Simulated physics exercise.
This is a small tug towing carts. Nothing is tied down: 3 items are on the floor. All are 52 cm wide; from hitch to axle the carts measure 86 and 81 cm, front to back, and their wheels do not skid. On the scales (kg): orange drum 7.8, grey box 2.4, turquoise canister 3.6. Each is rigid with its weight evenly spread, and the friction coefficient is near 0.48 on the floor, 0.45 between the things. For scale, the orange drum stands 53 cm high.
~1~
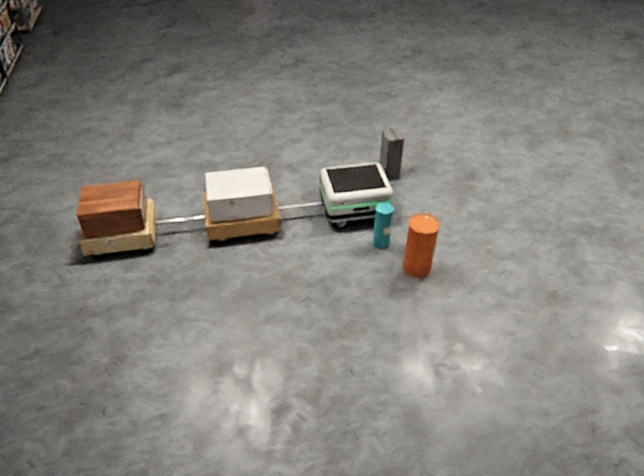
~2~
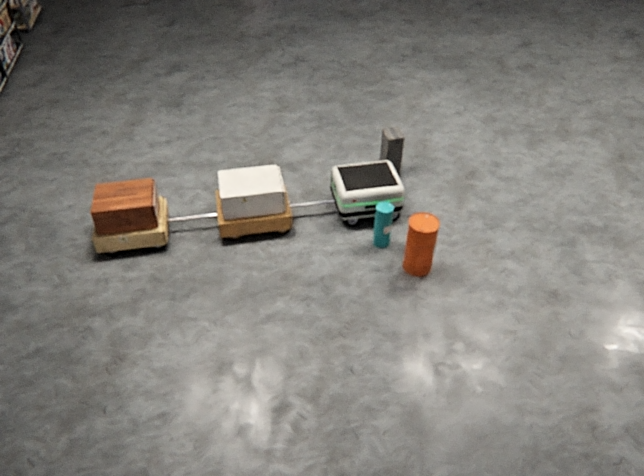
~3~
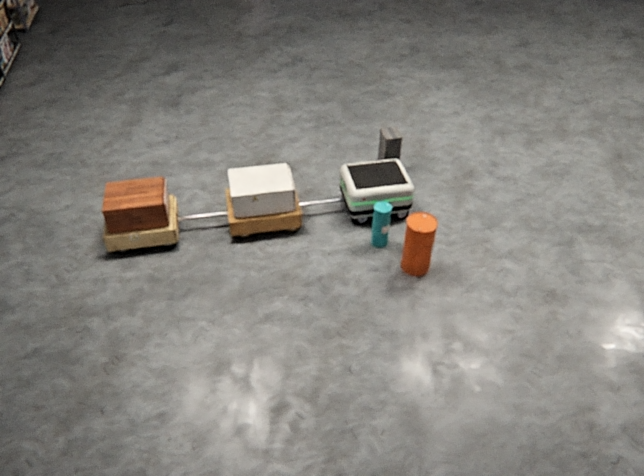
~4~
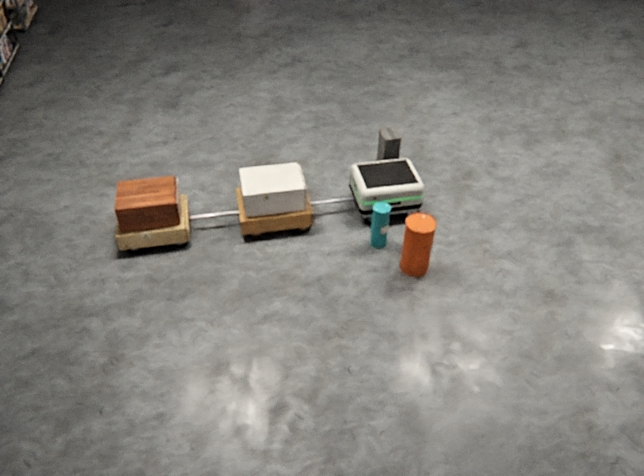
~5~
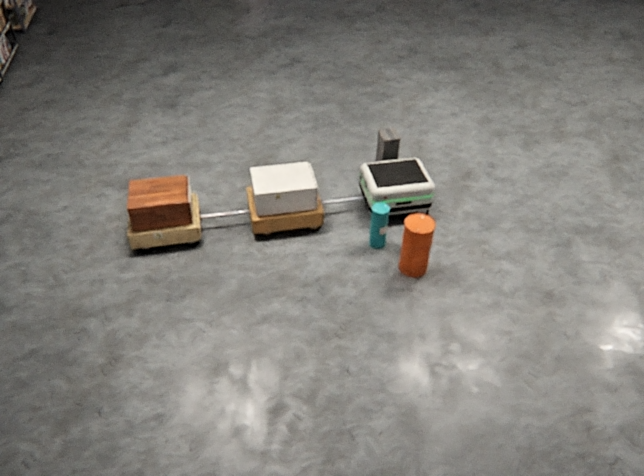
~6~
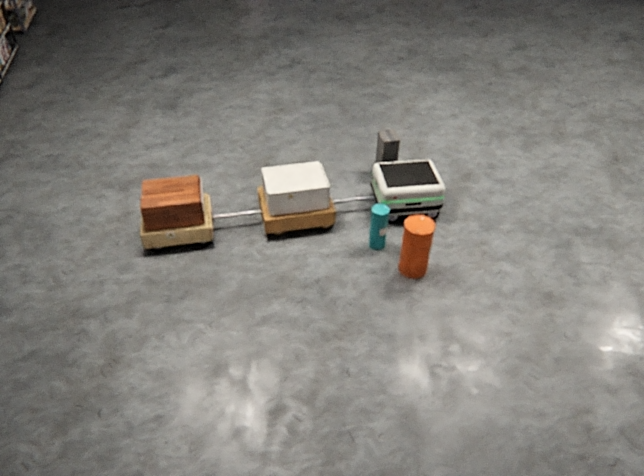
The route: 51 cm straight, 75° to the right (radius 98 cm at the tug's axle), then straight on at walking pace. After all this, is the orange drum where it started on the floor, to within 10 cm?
The orange drum holds its spot.
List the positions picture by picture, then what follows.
The first picture shows tug 0 cm along; orange drum (420, 246); grey box (391, 155).
The second picture shows tug 11 cm along; grey box (391, 154); turquoise canister (383, 225).
The third picture shows tug 23 cm along; grey box (389, 154); turquoise canister (381, 225).
The fourth picture shows tug 34 cm along; grey box (388, 154); turquoise canister (380, 225).
The fifth picture shows tug 46 cm along; grey box (387, 155); turquoise canister (379, 226).
The sixth picture shows tug 57 cm along; orange drum (416, 247); grey box (387, 156).
Then, 1.10 s on from there, tug 120 cm along.
Then, 2.80 s on from there, tug 217 cm along.
Then, 4.30 s on from there, tug 302 cm along.
Then, 6.00 s on from there, tug 399 cm along.
In the end, all 3 under 10 cm from the start. At the end, from the last picture's camera, orange drum near (416, 247).
